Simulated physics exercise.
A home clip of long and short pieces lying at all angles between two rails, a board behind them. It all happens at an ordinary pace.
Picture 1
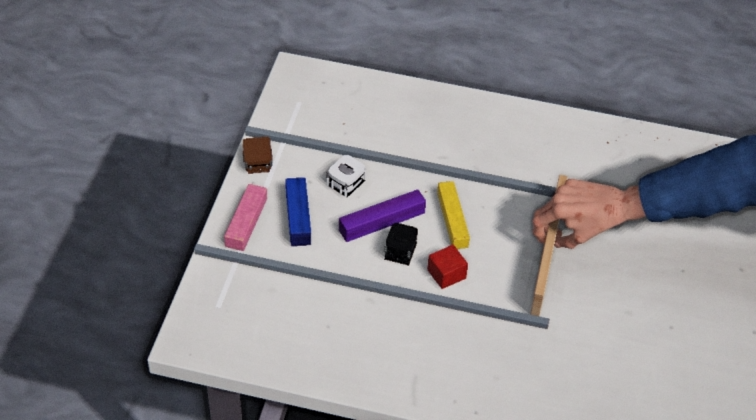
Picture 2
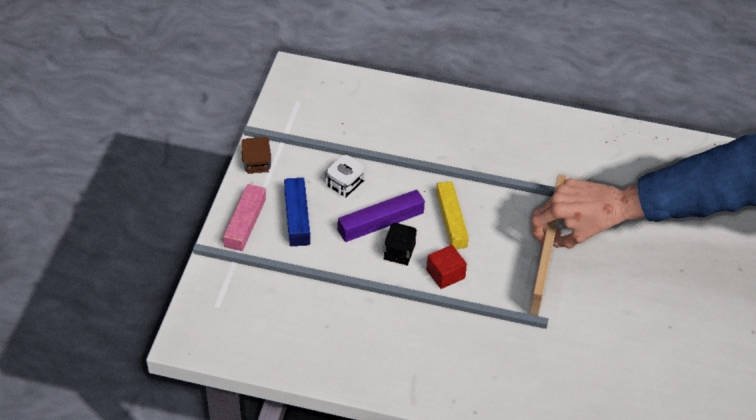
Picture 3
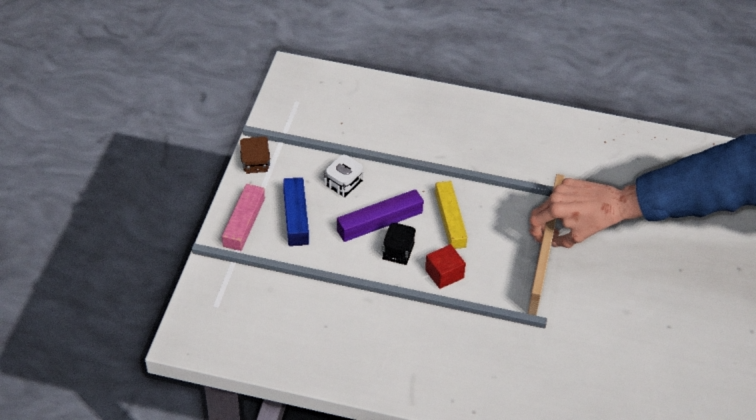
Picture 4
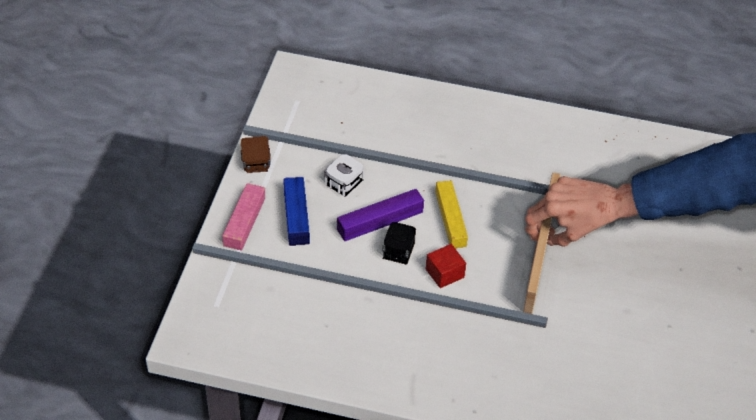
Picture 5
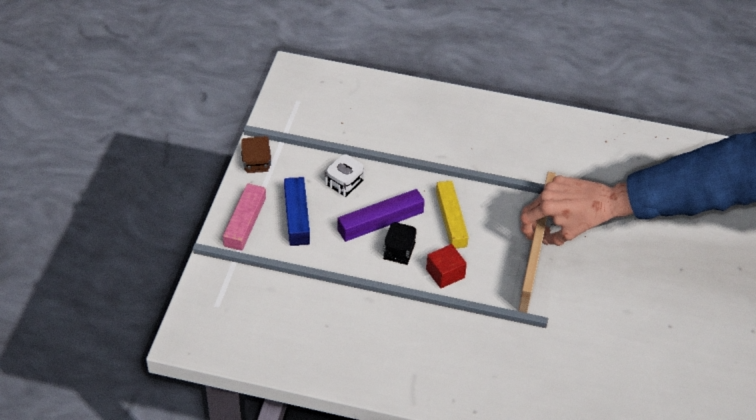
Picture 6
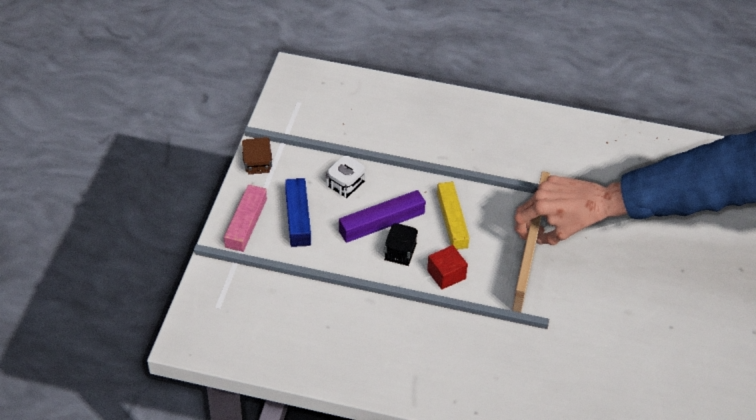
A hand slides a wooden board slightly left between two rails toward unmoving coloured pieces.
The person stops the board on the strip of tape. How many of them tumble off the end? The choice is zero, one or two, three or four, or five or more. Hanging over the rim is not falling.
In the end the number that fall off is three or four.
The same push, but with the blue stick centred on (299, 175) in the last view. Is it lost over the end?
It comes down.
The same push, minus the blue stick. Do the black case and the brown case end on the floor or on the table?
The black case is kept; the brown case falls.
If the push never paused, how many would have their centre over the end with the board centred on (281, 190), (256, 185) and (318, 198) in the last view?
Past the end: 3, 5 and 0.
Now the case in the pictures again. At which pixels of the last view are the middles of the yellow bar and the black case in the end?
About (261, 174), and the other about (230, 209).
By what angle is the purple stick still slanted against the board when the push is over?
Roughly 20° out of line.
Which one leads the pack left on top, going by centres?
It is the purple stick.
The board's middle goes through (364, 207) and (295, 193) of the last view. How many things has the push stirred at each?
At the one place 6, at the other 8.
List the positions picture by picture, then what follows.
In the first frame, brown case (258, 156); pink bar (246, 217); blue stick (298, 212); board (549, 245); tape (262, 198).
In the second frame, pink bar (245, 217); black case (400, 244).
In the third frame, blue stick (296, 211); white case (344, 176).
In the fourth frame, brown case (256, 155); yellow bar (451, 214).
In the fifth frame, pink bar (245, 216); board (538, 242).
In the sixth frame, brown case (257, 156); pink bar (246, 218); blue stick (298, 212); board (532, 241); tape (261, 198).
A little later, none off yet; brown case at rest near (257, 156); pink bar at rest near (246, 218); blue stick at rest near (298, 212).
Next, none off yet; brown case at rest near (257, 156); pink bar at rest near (246, 218); blue stick moving near (292, 212).
Later still, none off yet; brown case shifted a little near (245, 156); pink bar shifted a little near (209, 207); blue stick shifted about its own width near (235, 198).
When it is over, the number that fall off is three or four; down, white case, blue stick, pink bar and brown case.
